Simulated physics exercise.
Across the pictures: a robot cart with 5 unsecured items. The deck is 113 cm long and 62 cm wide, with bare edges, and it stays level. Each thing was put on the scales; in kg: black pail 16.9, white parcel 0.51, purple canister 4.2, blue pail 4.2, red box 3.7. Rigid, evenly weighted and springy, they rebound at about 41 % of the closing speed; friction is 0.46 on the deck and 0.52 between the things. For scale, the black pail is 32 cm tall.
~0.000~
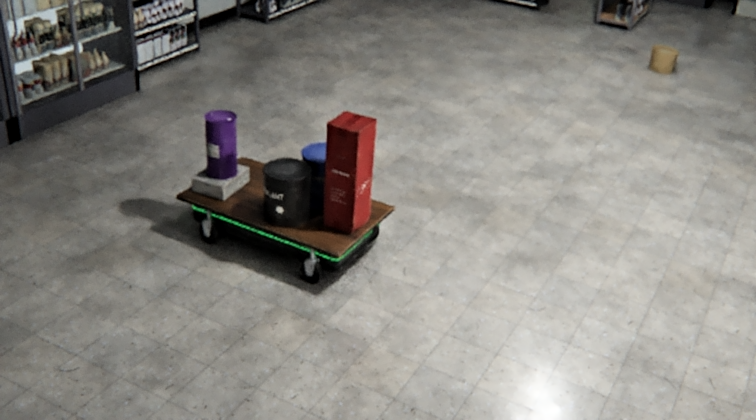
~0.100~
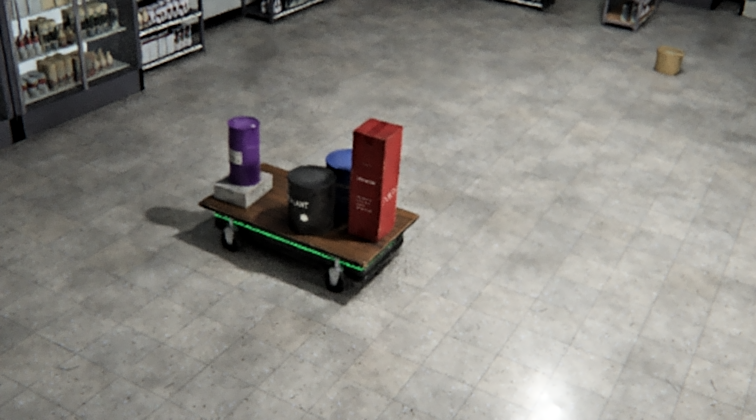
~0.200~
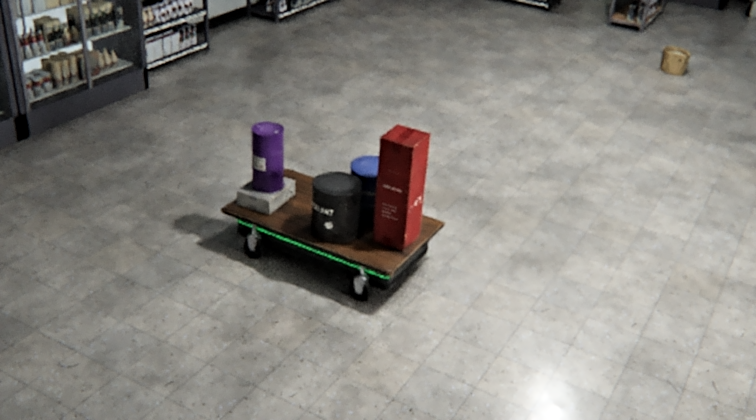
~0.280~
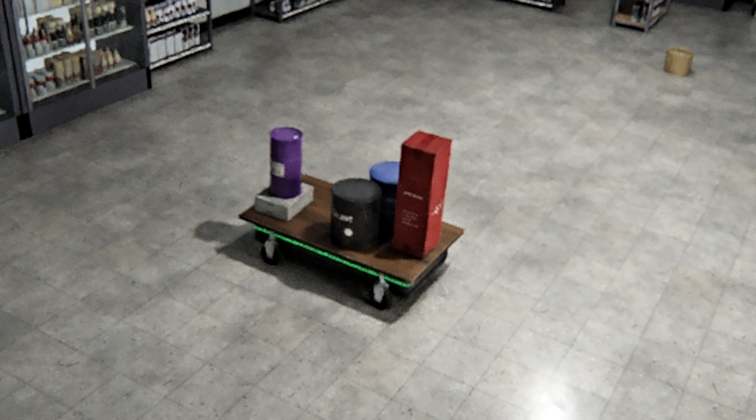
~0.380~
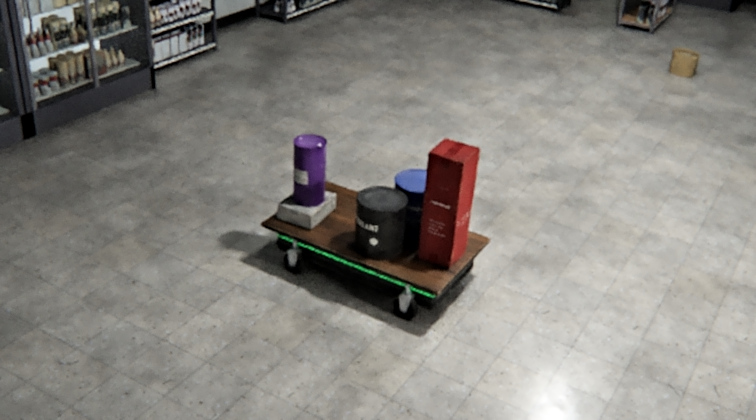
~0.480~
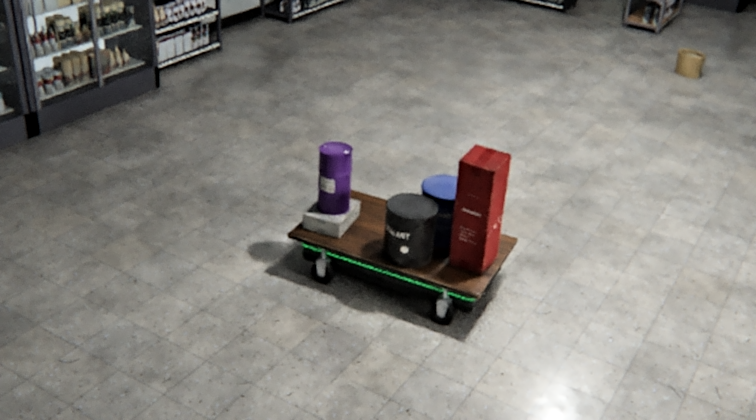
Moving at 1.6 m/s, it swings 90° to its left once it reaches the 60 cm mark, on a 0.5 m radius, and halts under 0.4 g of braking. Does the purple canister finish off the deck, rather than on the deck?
Yes.
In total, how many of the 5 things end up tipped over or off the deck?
That makes 5.
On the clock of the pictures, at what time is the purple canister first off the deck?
Somewhere about 1.1 s.
After 0.68 s, 109 cm covered, turned 39°; black pail and red box now off the deck; purple canister moved 2 cm near (397, 192); blue pail moved 29 cm.
After 0.98 s, 157 cm covered, turned 87°; blue pail now off the deck; purple canister moved 17 cm near (495, 185); white parcel moved 15 cm.
After 1.18 s, 186 cm covered, turned 90°; purple canister now off the deck; white parcel 17° off upright.
After 1.58 s, 201 cm covered, turned 90°, stopped; white parcel now off the deck.
In the end (1.9 s), off the deck, black pail, white parcel, purple canister, blue pail and red box.
